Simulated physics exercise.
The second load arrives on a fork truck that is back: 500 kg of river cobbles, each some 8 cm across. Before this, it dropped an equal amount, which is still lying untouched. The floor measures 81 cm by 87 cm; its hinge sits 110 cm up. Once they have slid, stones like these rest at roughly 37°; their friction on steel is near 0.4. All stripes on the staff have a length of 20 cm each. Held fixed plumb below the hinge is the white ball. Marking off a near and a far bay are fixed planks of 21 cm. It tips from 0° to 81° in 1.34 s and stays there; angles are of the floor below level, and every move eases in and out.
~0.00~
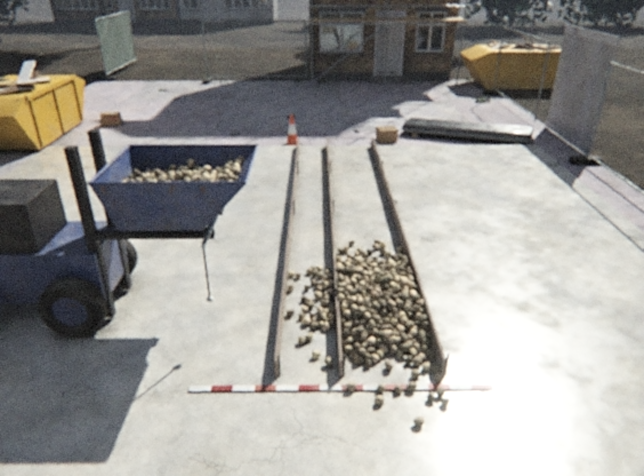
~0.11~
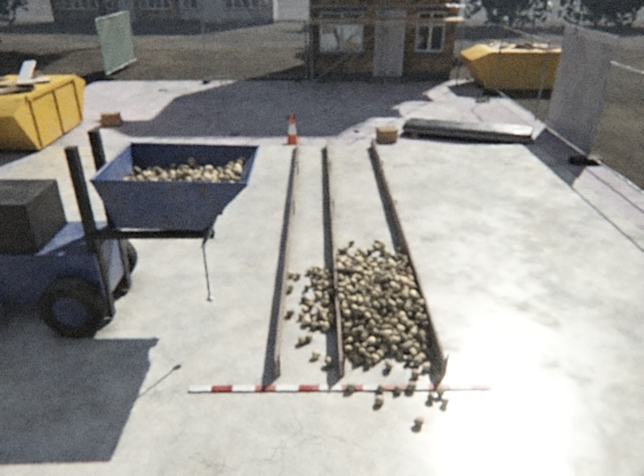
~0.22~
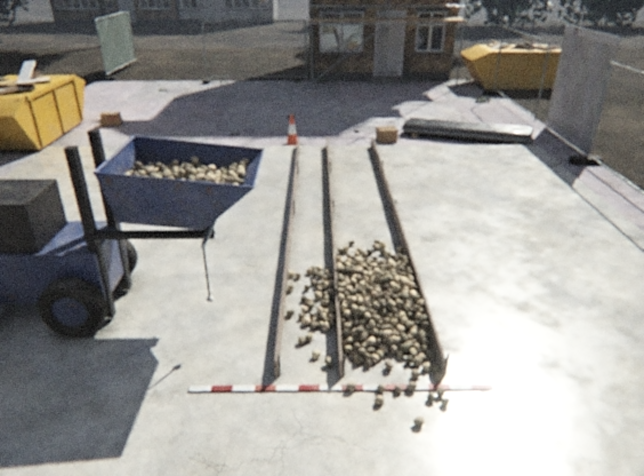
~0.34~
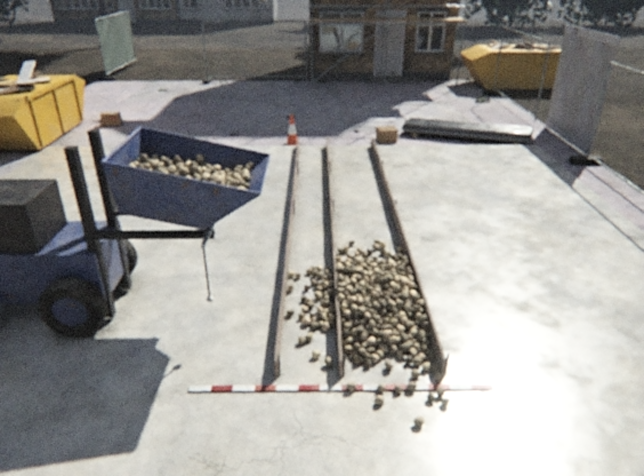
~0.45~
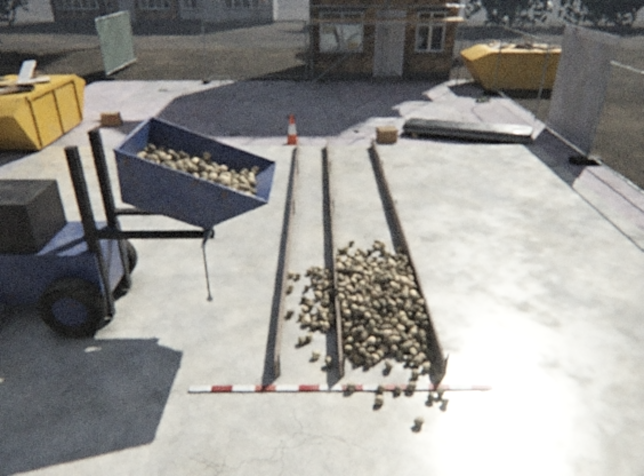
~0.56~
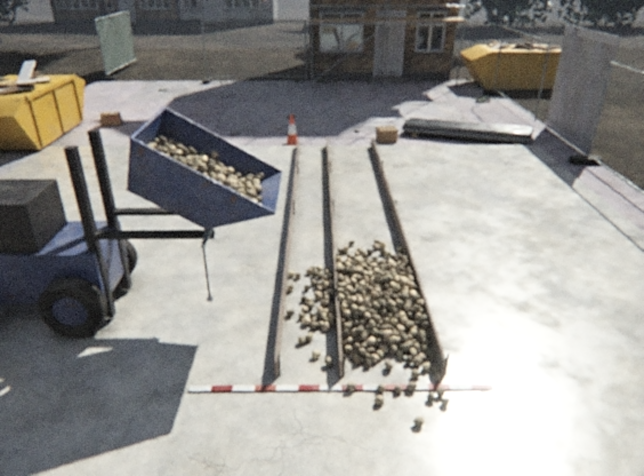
The clip opens on a blue fork truck at left holding a nearly level blue skip of stones, beside a stone pile among three long, narrow dividers. The skip then tilts steadily, its left side rising and right edge dipping, as its stones shift rightward and the pile stays still.
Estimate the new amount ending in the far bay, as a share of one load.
Roughly 28 per cent of a load.
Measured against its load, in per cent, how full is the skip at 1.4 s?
About 60 percent is still in there.
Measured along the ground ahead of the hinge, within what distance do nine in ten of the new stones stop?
It comes to around 160 centimetres.
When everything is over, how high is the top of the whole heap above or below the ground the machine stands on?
The top ends up some 42 cm above the ground.
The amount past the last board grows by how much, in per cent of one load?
Roughly 0 in a hundred, I'd estimate.
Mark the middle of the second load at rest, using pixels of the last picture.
Their centre rests close to (323, 291).
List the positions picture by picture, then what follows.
The first picture shows lip at (246, 183), floor tilted 0°, highest stones at (218, 171). The earlier load is highest near (367, 293), 26 cm above ground level, 8 % in the near bay, 92 % in the far bay.
In the second picture, the skip is at 2°, its lip at (248, 184); the top of the load is at (198, 171); the stones move at 0.2 m/s on average.
The third picture shows lip at (253, 188), floor tilted 6°, highest stones at (167, 168); the stones move at 0.5 m/s on average.
The fourth picture shows lip at (260, 194), floor tilted 13°, highest stones at (155, 163); the stones move at 0.6 m/s on average.
In the fifth picture, the skip is at 21°, its lip at (268, 203); the top of the load is at (154, 155); the stones move at 0.7 m/s on average.
In the sixth picture, the skip is at 31°, its lip at (275, 214); the top of the load is at (161, 146); the stones move at 0.8 m/s on average.
After 1.0 s the floor is at 69°; in per cent of one load, 100 in the skip, 8 in the near bay, 92 in the far bay; the foremost stones are at (416, 298).
After 1.4 s the floor is at 81°; in per cent of one load, 62 in the skip, 46 in the near bay, 92 in the far bay; the foremost stones are at (416, 298).
After 1.8 s the floor is at 81°; in per cent of one load, 14 in the skip, 75 in the near bay, 111 in the far bay; the foremost stones are at (416, 298).
After 4.4 s the floor is at 81°; in per cent of one load, 0 in the skip, 80 in the near bay, 120 in the far bay; the foremost stones are at (426, 296). Net gain in the far bay, 28.
